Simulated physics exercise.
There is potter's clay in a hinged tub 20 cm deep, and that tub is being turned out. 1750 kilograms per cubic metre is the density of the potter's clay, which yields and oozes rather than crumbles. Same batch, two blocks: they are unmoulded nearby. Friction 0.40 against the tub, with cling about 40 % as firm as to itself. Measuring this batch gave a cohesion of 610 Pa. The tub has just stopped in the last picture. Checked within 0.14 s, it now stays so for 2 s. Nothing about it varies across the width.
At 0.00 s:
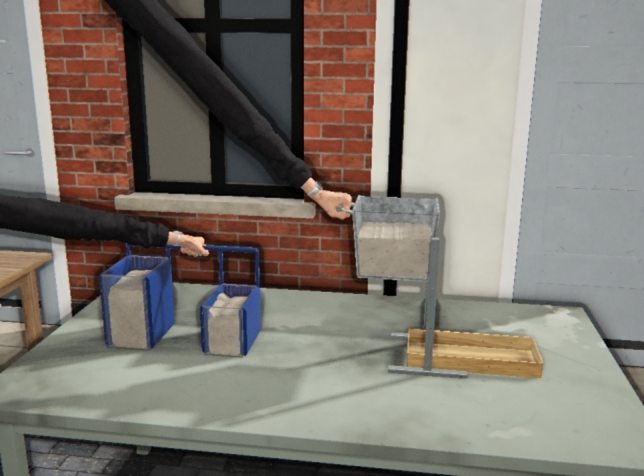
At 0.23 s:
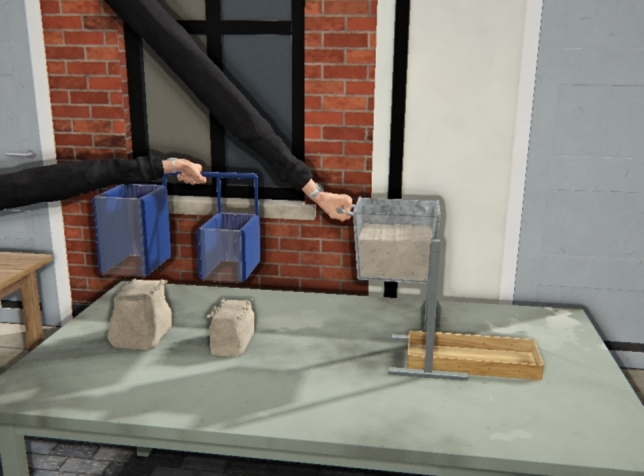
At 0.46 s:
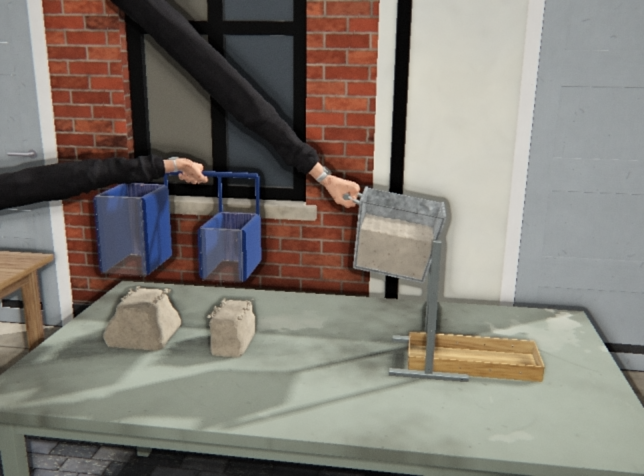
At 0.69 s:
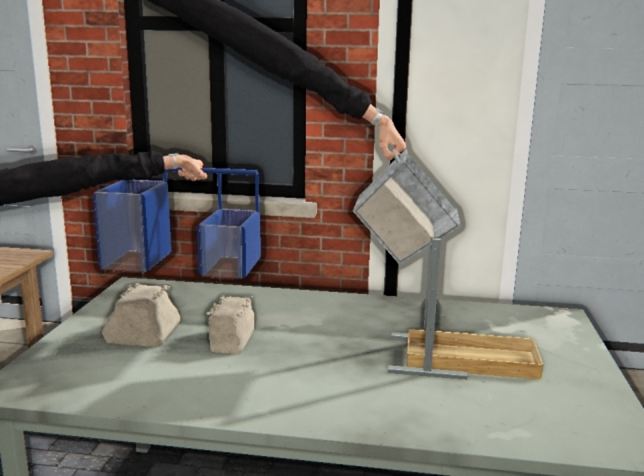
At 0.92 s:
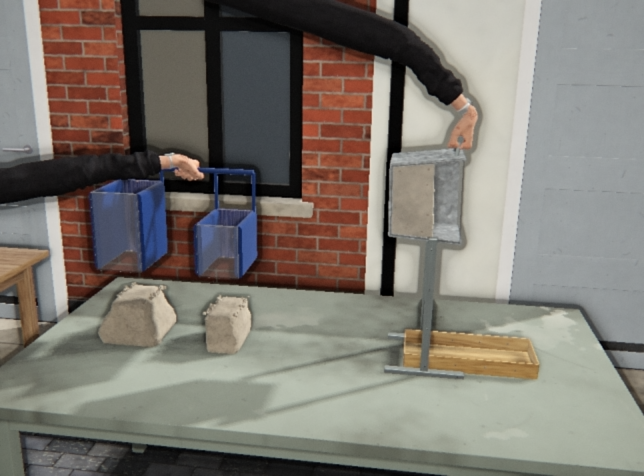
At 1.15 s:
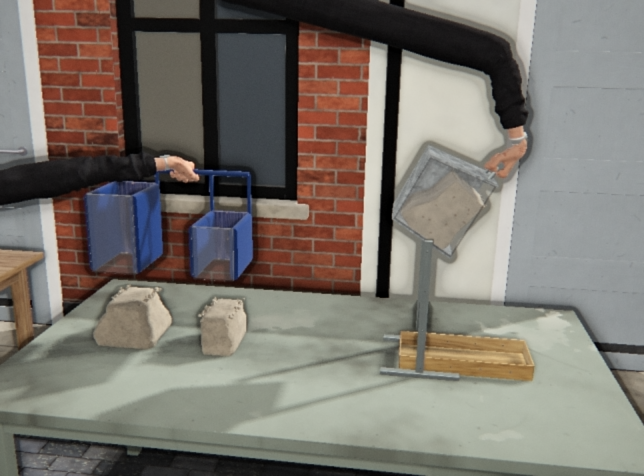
On an outdoor table by a brick wall, one hand lifts two joined blue moulds off two clay blocks, the left one slumping lower and wider, then another hand swings a hinged grey tub of clay clockwise past sideways above a wooden tray.
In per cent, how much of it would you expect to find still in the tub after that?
I would expect close to 0 per cent.
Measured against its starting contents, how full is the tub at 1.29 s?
It comes to about 30 percent of the start.
After 1.29 s, the tub is at 117 degrees and holds 32 %.
After 1.46 s, the tub is at 117 degrees and holds 0 %.
After 1.63 s, the tub is at 117 degrees and holds 0 %.
After 1.80 s, the tub is at 117 degrees and holds 0 %.
After 3.15 s, at the end, the tub is at 117 degrees and holds 0 %.
